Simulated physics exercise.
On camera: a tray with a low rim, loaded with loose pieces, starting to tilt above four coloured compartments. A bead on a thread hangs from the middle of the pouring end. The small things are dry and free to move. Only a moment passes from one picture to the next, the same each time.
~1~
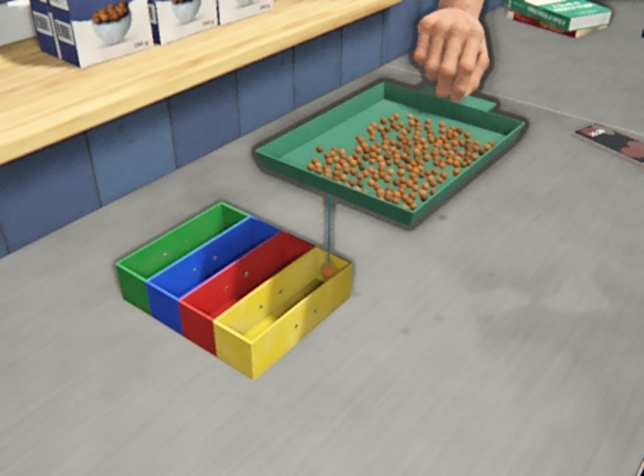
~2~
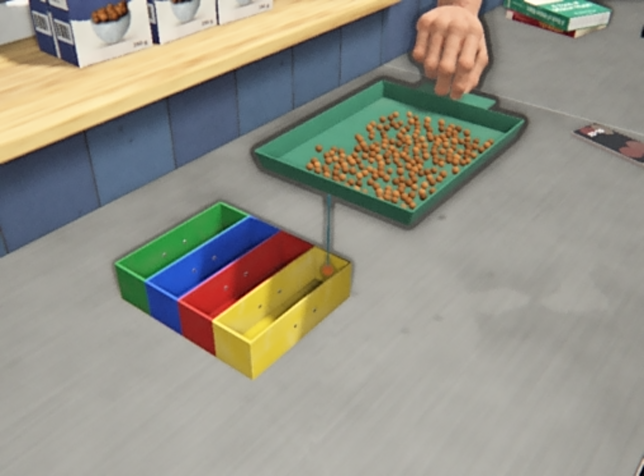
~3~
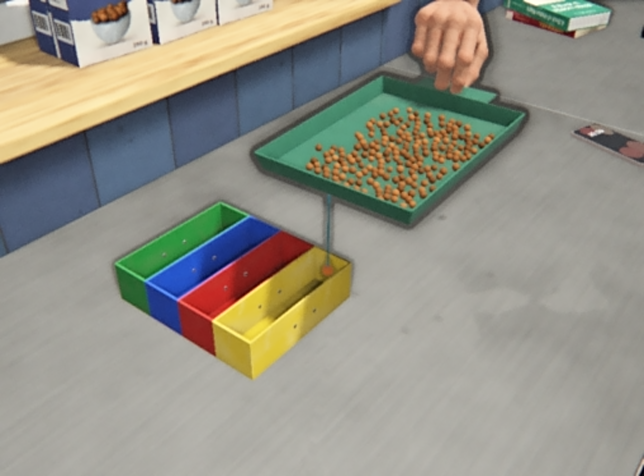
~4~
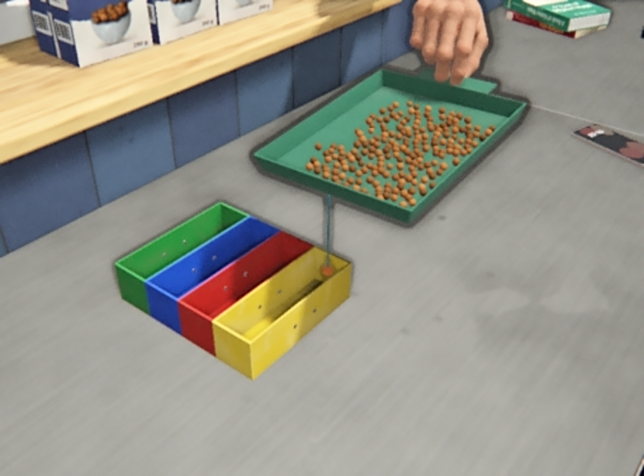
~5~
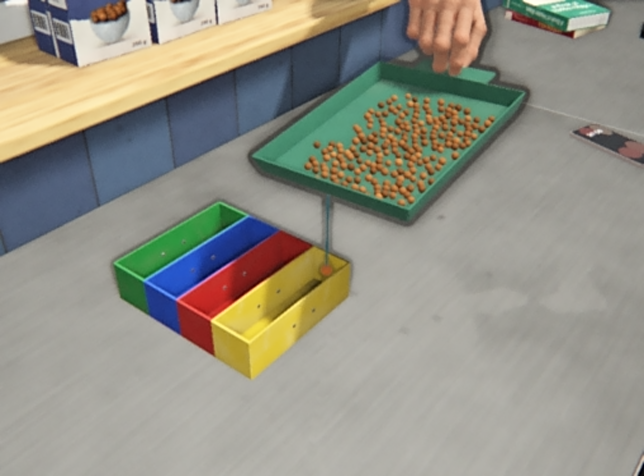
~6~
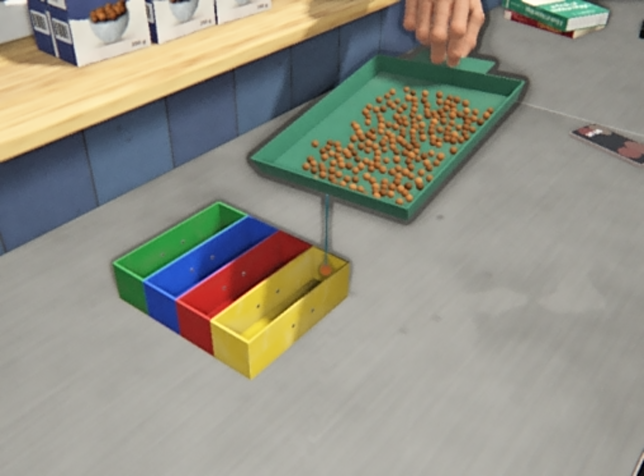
Green tray of small brown balls tilting slightly under a hand's grip, beside green, blue, red and yellow compartments on a grey counter.
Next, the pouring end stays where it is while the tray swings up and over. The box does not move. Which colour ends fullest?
Fullest: The red cell.
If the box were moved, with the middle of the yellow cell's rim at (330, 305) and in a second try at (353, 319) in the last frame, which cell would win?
In turn: Blue; the cell in green.
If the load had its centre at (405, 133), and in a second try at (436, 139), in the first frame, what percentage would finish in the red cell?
In turn 60 and 70 in a hundred.
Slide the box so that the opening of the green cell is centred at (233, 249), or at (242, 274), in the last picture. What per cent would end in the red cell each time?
First some 20, then 10 per cent.
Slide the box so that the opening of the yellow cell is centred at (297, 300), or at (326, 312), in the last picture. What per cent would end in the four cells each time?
First some 100, then 100 per cent.
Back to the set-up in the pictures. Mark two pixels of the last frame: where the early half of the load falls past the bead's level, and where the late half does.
At about (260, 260), then at (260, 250).
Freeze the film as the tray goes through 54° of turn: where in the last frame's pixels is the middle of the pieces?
At about (326, 159).
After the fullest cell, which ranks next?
It is yellow.
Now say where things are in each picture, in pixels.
In the first frame, corners of the pouring end at (264, 150) and (411, 207), level; middle of the load at (404, 157), cereal balls; bead on its thread at (329, 270); green cell at (134, 287); blue cell at (165, 305); red cell at (198, 325); yellow cell at (234, 347).
In the second frame, corners of the pouring end at (263, 150) and (410, 207), level; middle of the load at (403, 155).
In the third frame, corners of the pouring end at (262, 151) and (410, 206), tipped barely, lowest at the left corner; middle of the load at (403, 153).
In the fourth frame, corners of the pouring end at (262, 153) and (409, 205), tipped a little, lowest at the left corner; middle of the load at (403, 149).
In the fifth frame, corners of the pouring end at (260, 155) and (407, 204), tipped a little, lowest at the left corner; middle of the load at (402, 144).
In the sixth frame, corners of the pouring end at (259, 156) and (405, 203), tipped a little, lowest at the left corner; middle of the load at (400, 140); green cell at (131, 286); blue cell at (162, 305); red cell at (195, 325); yellow cell at (231, 346).
Soon after the last picture, tray tipped steeply; nearly all on the tray; a stray few in the red cell; a stray few falling or outside the box.
A little later, tray tipped right over; about a third on the tray; about a quarter in the red cell; a small part in the yellow cell; a stray few in the blue cell; about a quarter falling or outside the box.
Later still, tray tipped past a quarter turn; about two thirds in the red cell; about a quarter in the yellow cell; a small part in the blue cell; a small part falling or outside the box.
At rest, tray tipped past a quarter turn; about two thirds in the red cell; about a quarter in the yellow cell; a small part in the blue cell; none in the green cell; a small part outside the box.
